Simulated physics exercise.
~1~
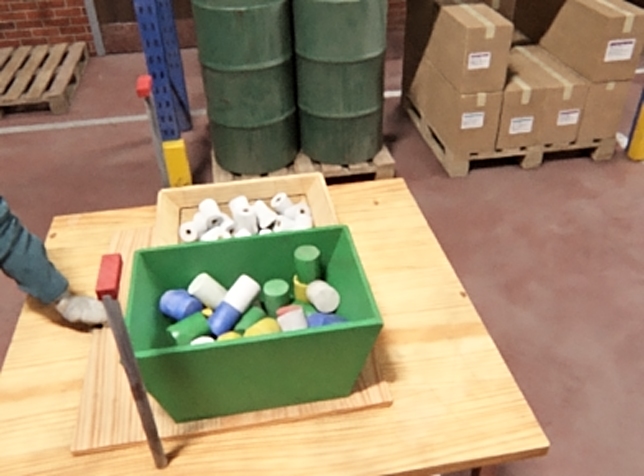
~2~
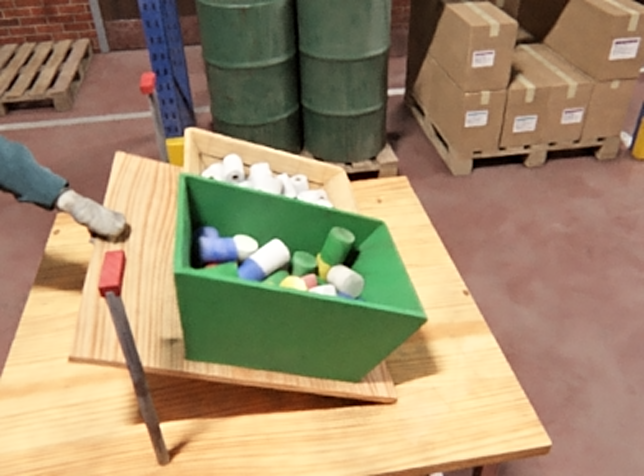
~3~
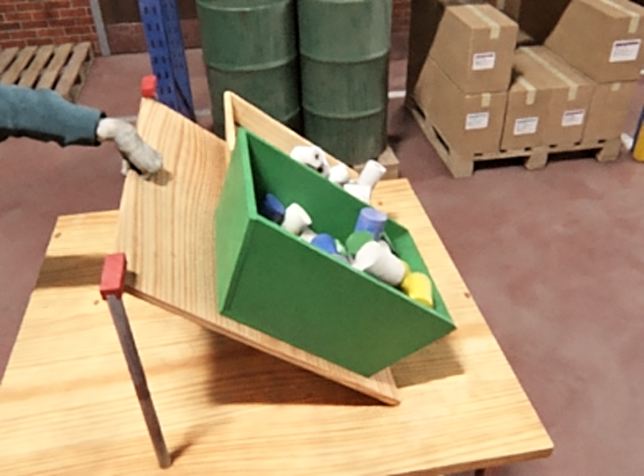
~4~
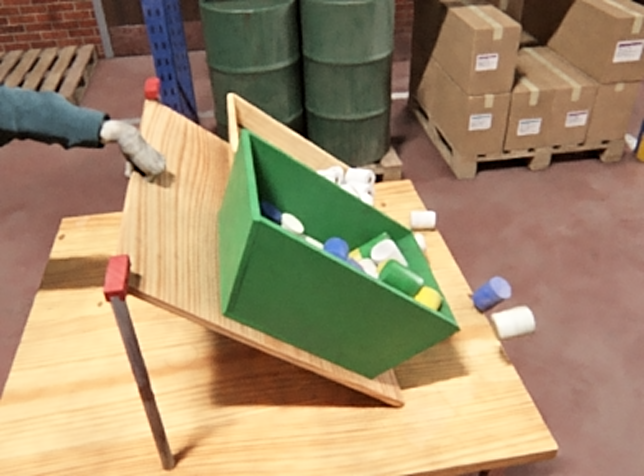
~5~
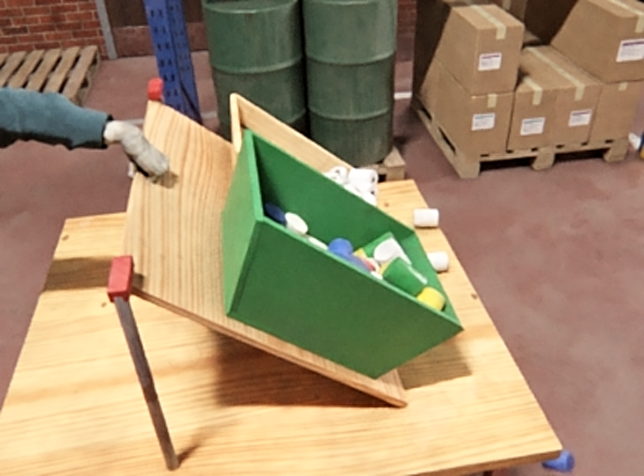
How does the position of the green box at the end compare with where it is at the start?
At the start the green box sits level near the middle of the table, and by the end it is farther to the right and higher up, tilted down toward the right on the raised board.
In the video, a gloved hand lifts the left side of a board carrying a green box and a wooden box, tipping both to the right. Their small cylindrical pieces slide toward the lower end and a few spill out, while the board stays tilted.
